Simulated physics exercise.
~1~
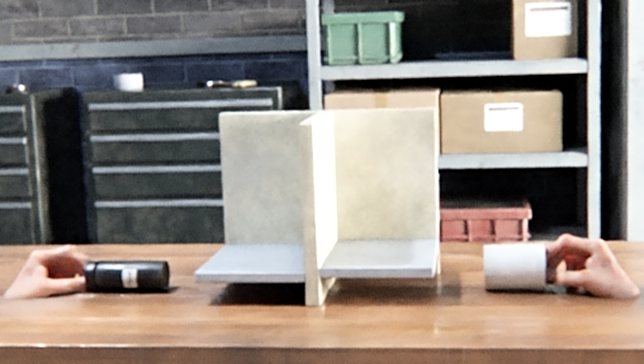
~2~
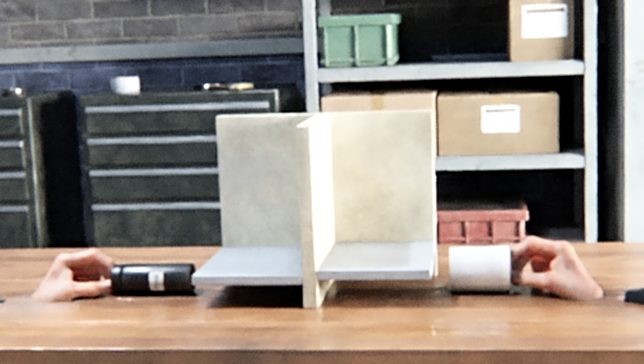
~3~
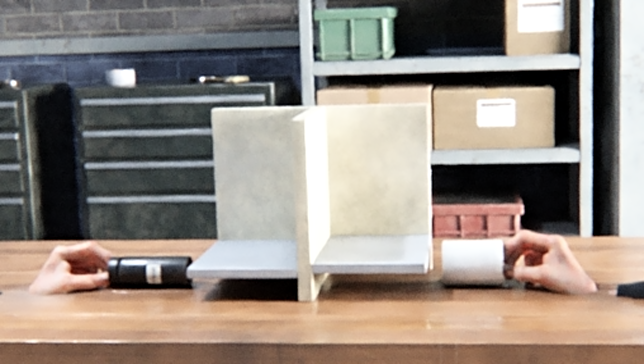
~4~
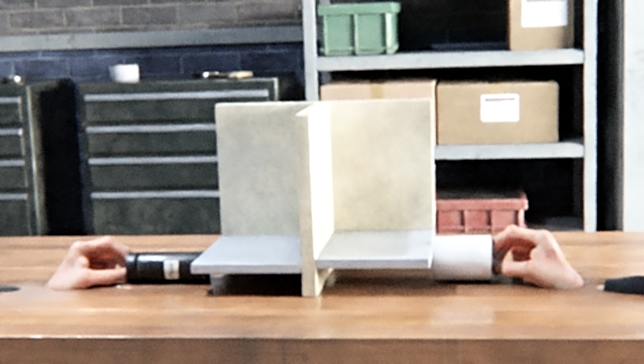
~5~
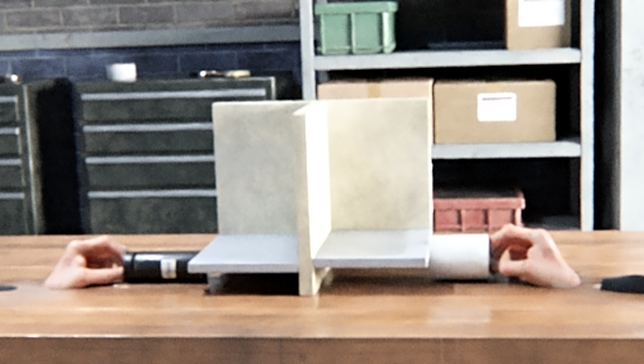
The clip opens on a wooden workbench with a low, pale shelf unit in the middle, while drawers and shelving with boxes and bins stand behind. A hand on the left holds a black shaker on its side, and a hand on the right holds a white beaker the same way. The hands slide the two inward along the bench, the shaker moving right and the beaker moving left. After barely shifting for a moment, both are pushed a little closer, up to the low openings. The clip ends with both stopped at the shelf's outer edges, still held.
